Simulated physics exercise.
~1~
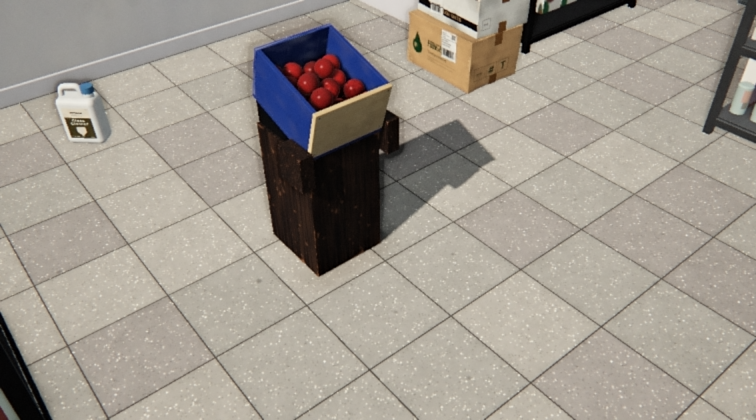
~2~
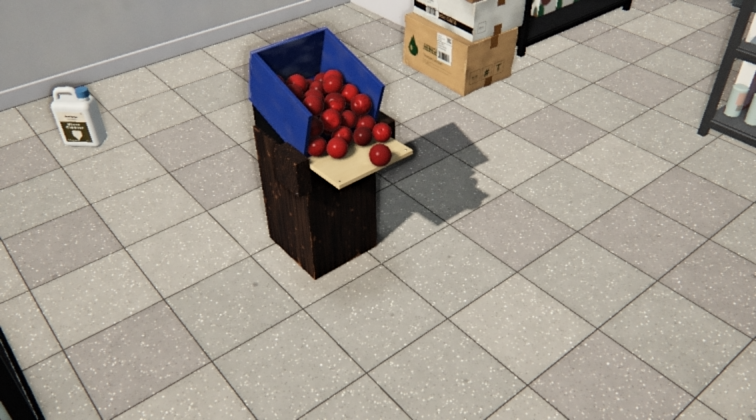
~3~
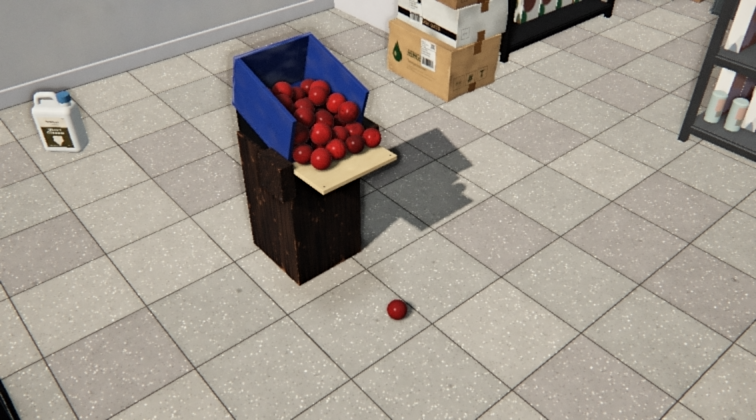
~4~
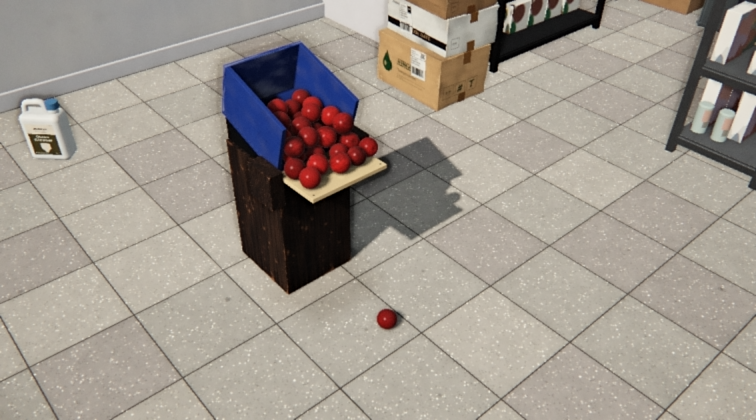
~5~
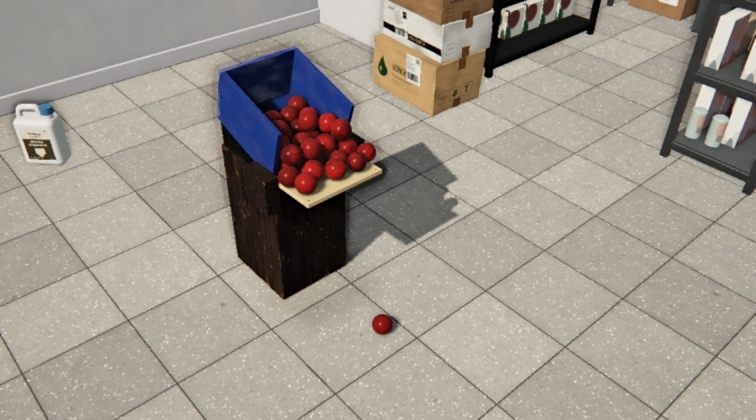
In a room with a tiled floor, the front flap of a blue bin full of red apples dropped open on a dark wooden stand, and the apples slid forward onto it. One fell to the floor, while the rest stayed piled up.
